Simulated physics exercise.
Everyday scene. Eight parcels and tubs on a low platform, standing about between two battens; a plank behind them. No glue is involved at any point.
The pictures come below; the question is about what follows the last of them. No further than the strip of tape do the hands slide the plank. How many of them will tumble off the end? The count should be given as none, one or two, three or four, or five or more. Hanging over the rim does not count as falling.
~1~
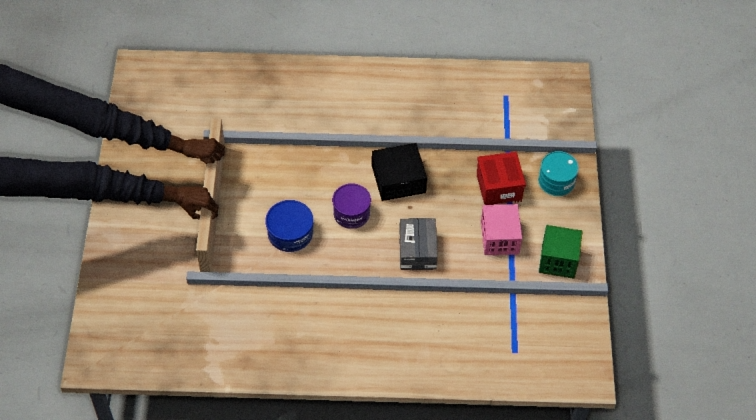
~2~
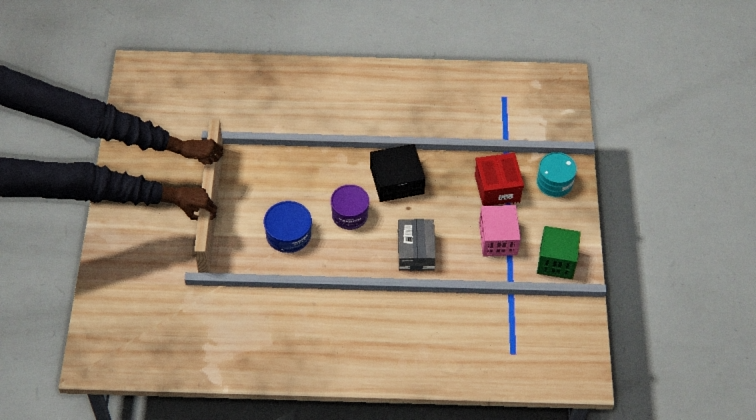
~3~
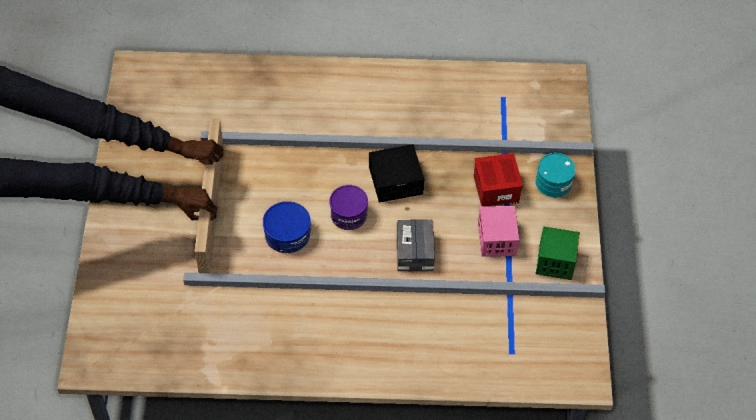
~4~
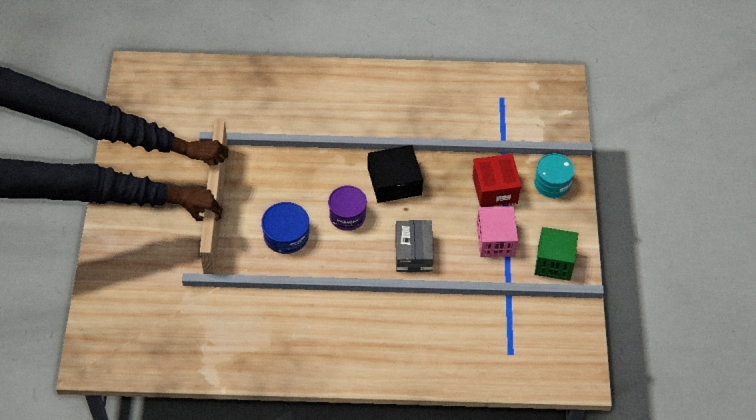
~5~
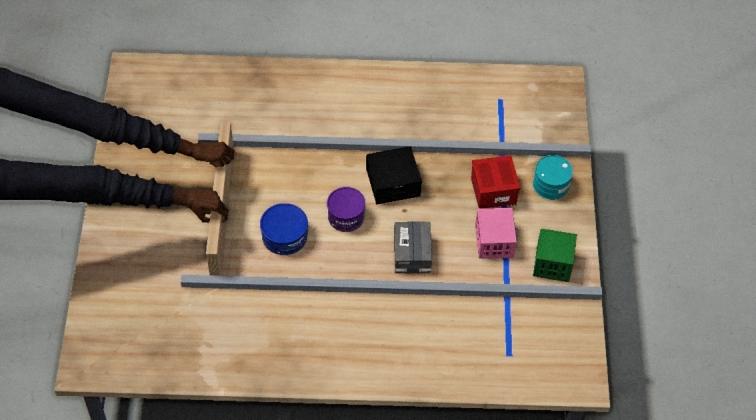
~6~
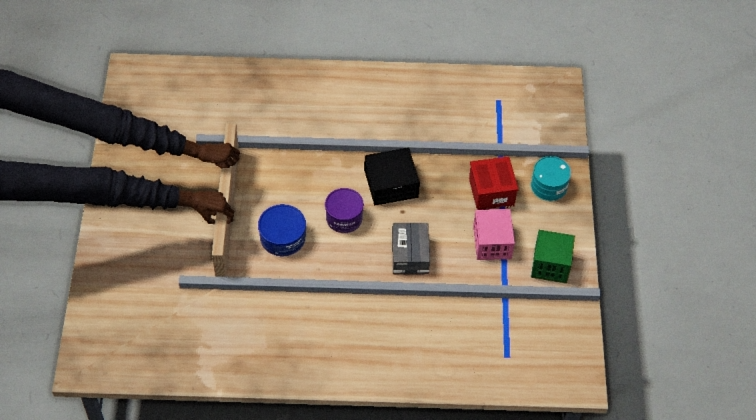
Fallen: One or two.
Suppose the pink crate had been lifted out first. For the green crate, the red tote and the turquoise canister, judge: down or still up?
Outcome: Green crate ends up off; red tote is not lost; turquoise canister ends up off.
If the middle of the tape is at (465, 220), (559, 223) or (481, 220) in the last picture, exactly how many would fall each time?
Respectively, 0, 5 and 0.
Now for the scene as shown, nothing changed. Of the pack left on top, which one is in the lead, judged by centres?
That's the pink crate.
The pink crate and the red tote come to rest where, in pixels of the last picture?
The pink crate settles near (595, 224); as for the red tote, near (569, 187).
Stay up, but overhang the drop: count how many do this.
So the number is 1.
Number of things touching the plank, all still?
3.
Soon after, none off yet; turquoise canister at rest near (551, 179); green crate at rest near (553, 257); red tote at rest near (493, 184).
Then, none off yet; turquoise canister moved a little near (557, 179); green crate moved a little near (568, 257); red tote moved about its own width near (520, 186).
At rest, the number that fall off is one or two; fallen, green crate and turquoise canister.
